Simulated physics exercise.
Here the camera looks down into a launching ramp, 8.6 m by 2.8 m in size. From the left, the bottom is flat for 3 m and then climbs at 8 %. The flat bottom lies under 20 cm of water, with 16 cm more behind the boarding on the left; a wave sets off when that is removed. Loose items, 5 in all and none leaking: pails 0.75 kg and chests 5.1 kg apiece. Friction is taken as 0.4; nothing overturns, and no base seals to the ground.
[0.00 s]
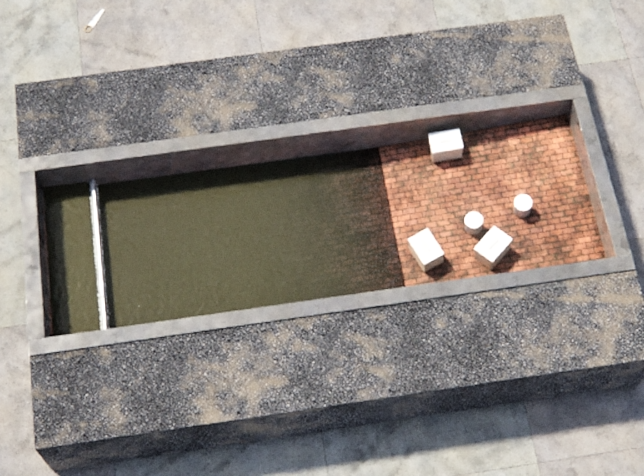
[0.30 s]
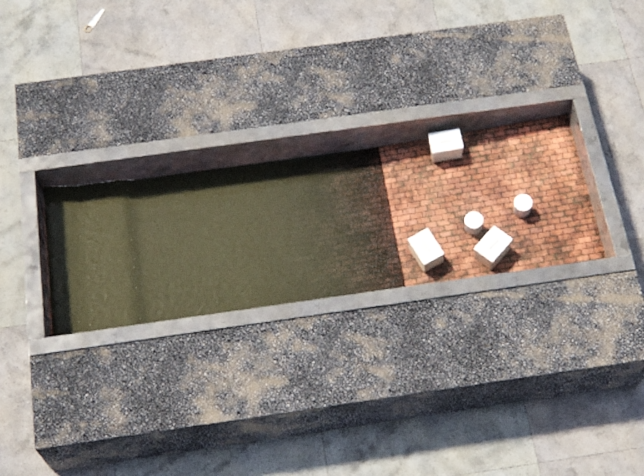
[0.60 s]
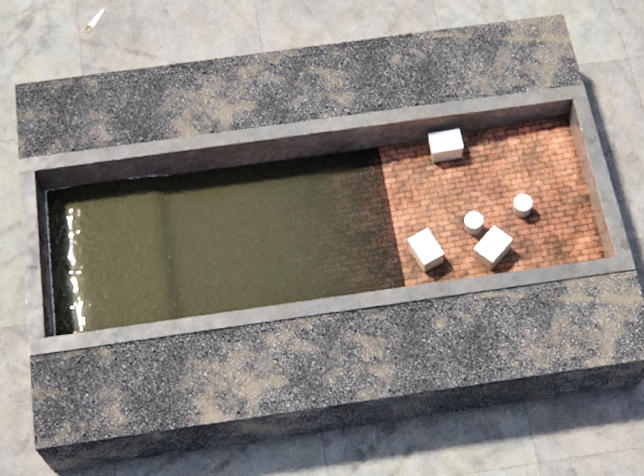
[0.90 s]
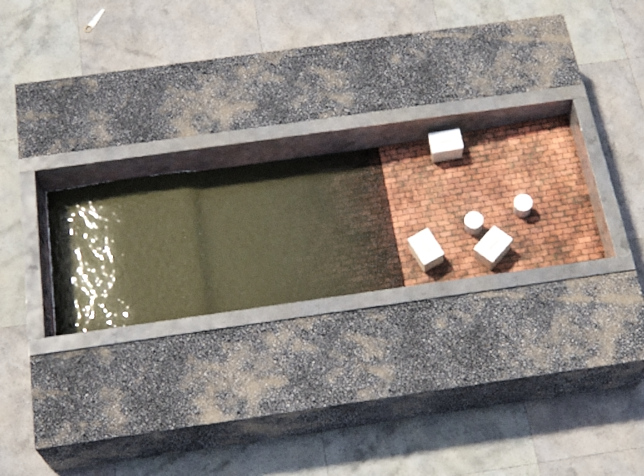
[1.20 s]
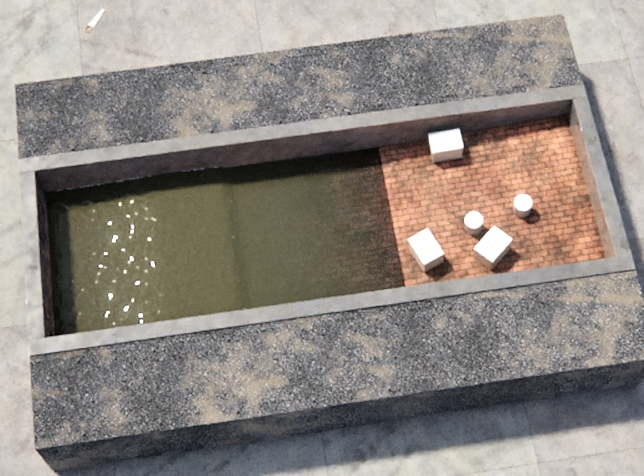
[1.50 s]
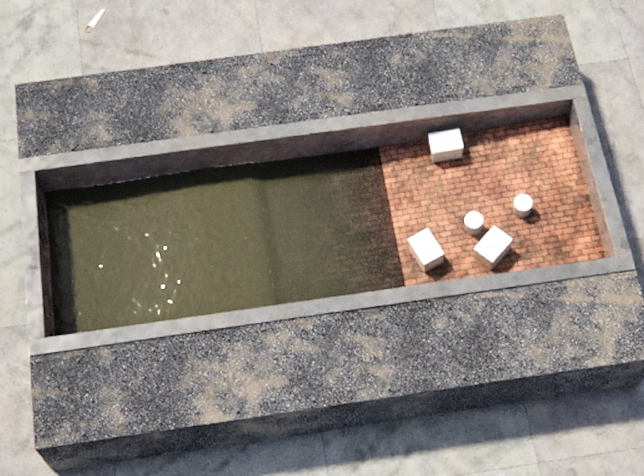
The clip opens on murky green water in a walled launching ramp, with a thin boarding near the left end and five white items on bare brick at right. The boarding disappears, then a low wave travels rightward across the water as bright glints ripple behind it, while the items stay still.
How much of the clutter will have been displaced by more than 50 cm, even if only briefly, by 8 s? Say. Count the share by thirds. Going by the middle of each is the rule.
Honestly, between a third and two thirds of them.
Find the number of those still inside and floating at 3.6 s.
Total: 0.
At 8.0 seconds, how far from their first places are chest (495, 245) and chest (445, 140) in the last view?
Shifts: 0 cm / 80 cm.
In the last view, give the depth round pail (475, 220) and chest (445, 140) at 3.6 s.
0 and 2 cm.
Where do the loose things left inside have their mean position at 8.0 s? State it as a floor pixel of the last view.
The centre sits near (427, 233).
After 2.1 s 0 of 5 are over 50 cm from their spots; 0 afloat.
After 3.6 s 0 of 5 are over 50 cm from their spots; 0 afloat.
After 5.6 s 0 of 5 are over 50 cm from their spots; 2 afloat.
After 8.0 s 3 of 5 are over 50 cm from their spots, and 3 have been at some point; 2 afloat.
